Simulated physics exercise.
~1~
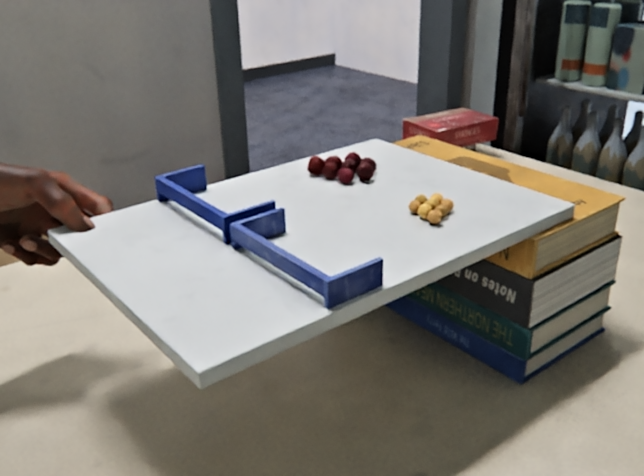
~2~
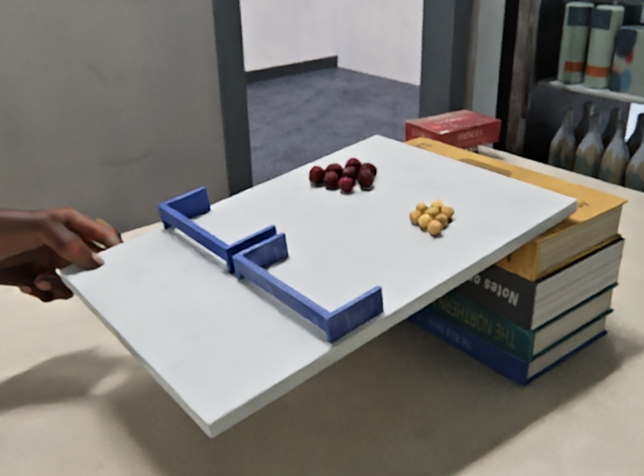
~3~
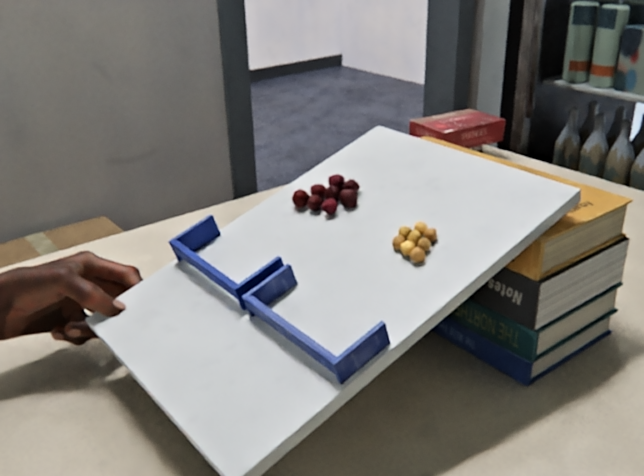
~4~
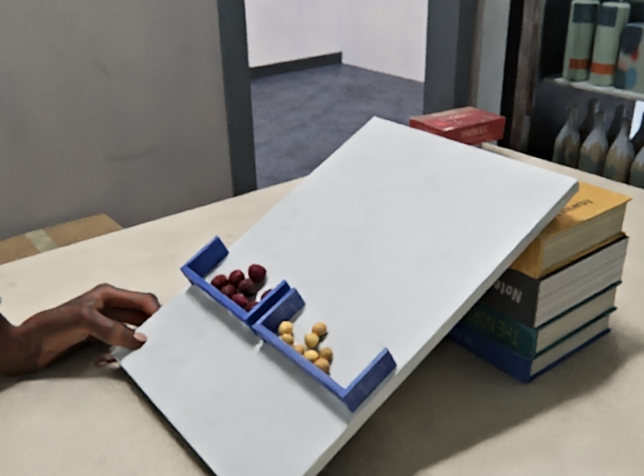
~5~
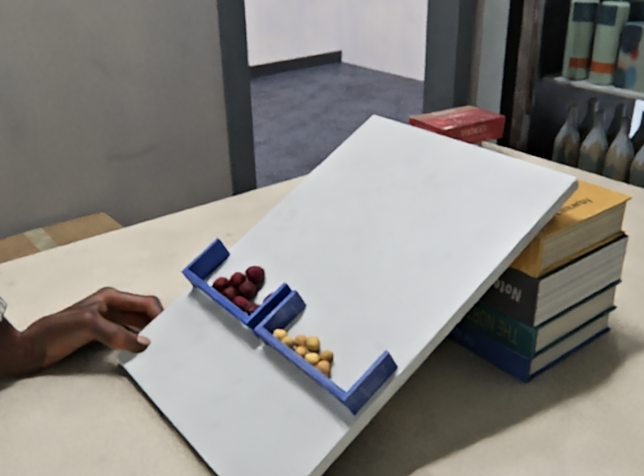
A white board propped on a stack of books was lowered at its left end by a hand, and as it steepened, the dark red balls and the tan balls slid down and came to rest inside two blue brackets.
